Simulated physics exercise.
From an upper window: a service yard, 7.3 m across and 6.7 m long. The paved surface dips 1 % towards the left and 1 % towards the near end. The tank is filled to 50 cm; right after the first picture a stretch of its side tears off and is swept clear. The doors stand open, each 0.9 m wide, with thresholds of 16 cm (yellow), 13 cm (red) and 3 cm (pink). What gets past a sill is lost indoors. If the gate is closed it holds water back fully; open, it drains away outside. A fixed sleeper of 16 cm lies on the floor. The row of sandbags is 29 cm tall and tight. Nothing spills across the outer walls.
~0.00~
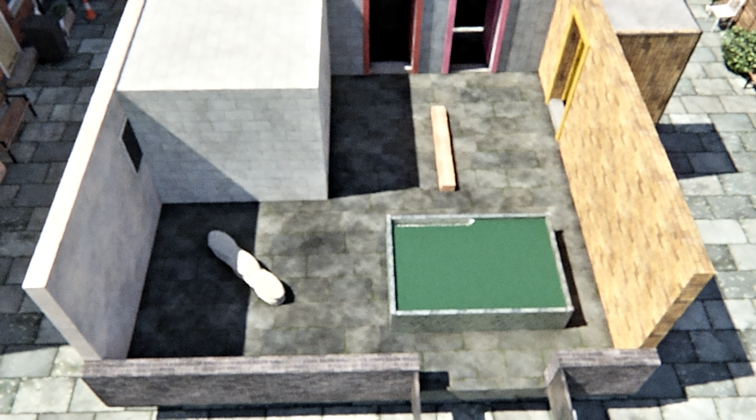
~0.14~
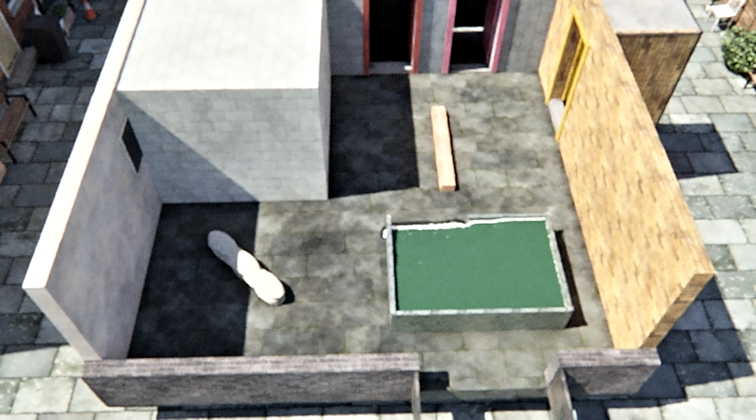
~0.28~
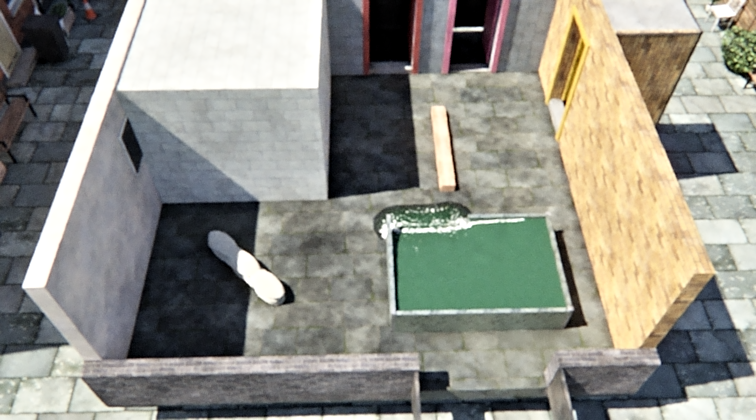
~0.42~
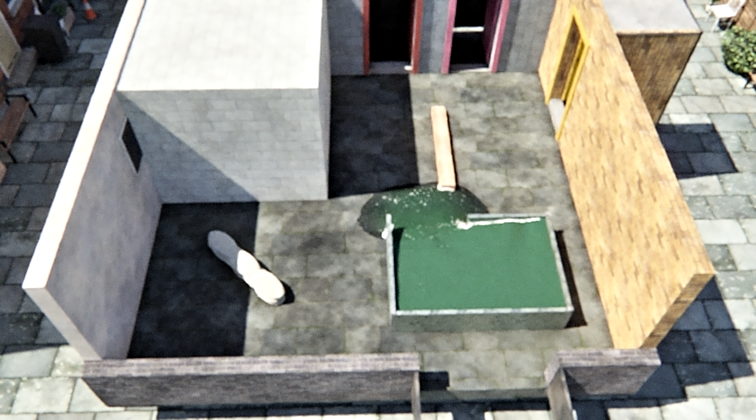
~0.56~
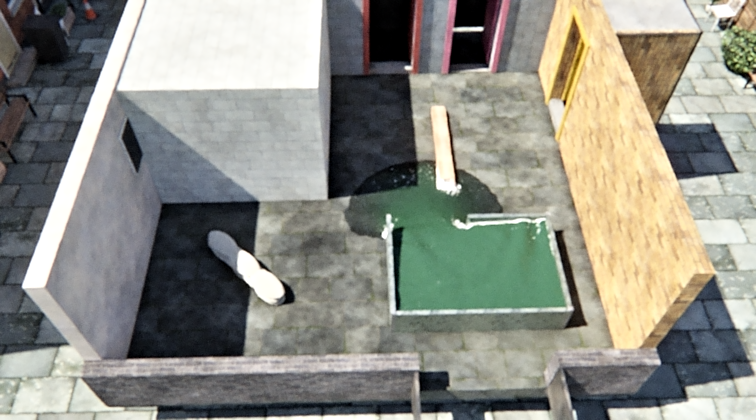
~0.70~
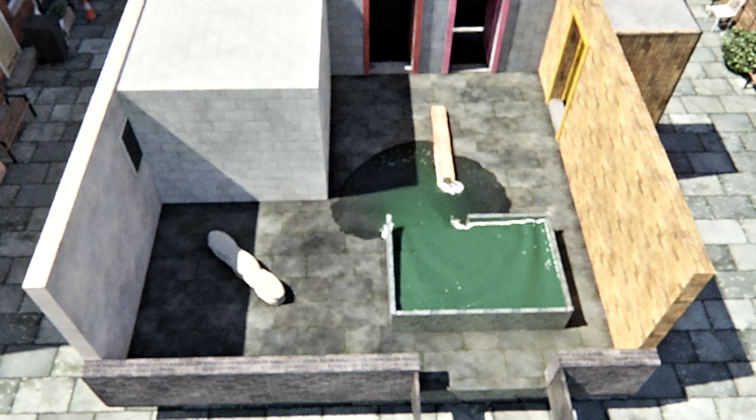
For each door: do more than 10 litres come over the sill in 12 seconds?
Door by door: At the yellow door it keeps below the limit; at the red door it exceeds the limit; at the pink door it exceeds the limit.
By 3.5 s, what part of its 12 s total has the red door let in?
Some 60 per cent by then.
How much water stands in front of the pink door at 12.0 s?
Roughly 4.5 cm deep.
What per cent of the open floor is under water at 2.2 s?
Near 40 per cent is wet.
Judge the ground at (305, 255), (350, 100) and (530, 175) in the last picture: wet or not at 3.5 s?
In turn: Not reached, under water, wet.
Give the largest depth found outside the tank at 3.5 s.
Roughly 27 cm.
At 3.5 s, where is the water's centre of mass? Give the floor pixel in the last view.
Near (426, 183).
After 1.4 s water covers 25 % of the floor and is deepest (30 cm) near (408, 235); yellow door not reached, red door not reached, pink door not reached.
After 2.2 s water covers 40 % of the floor and is deepest (44 cm) near (337, 76); yellow door 3 cm at the sill, 0 L in, red door 20 cm at the sill, 4 L in, pink door not reached.
After 3.5 s water covers 40 % of the floor and is deepest (27 cm) near (355, 105); yellow door 3 cm at the sill, 0 L in, red door 22 cm at the sill, 47 L in, pink door 5 cm at the sill, 0 L in.
After 7.0 s water covers 60 % of the floor and is deepest (14 cm) near (523, 232); yellow door 9 cm at the sill, 0 L in, red door 9 cm at the sill, 76 L in, pink door 6 cm at the sill, 22 L in.
After 12.0 s water covers 85 % of the floor and is deepest (10 cm) near (397, 235); yellow door 4 cm at the sill, 0 L in, red door 6 cm at the sill, 76 L in, pink door 4 cm at the sill, 50 L in.
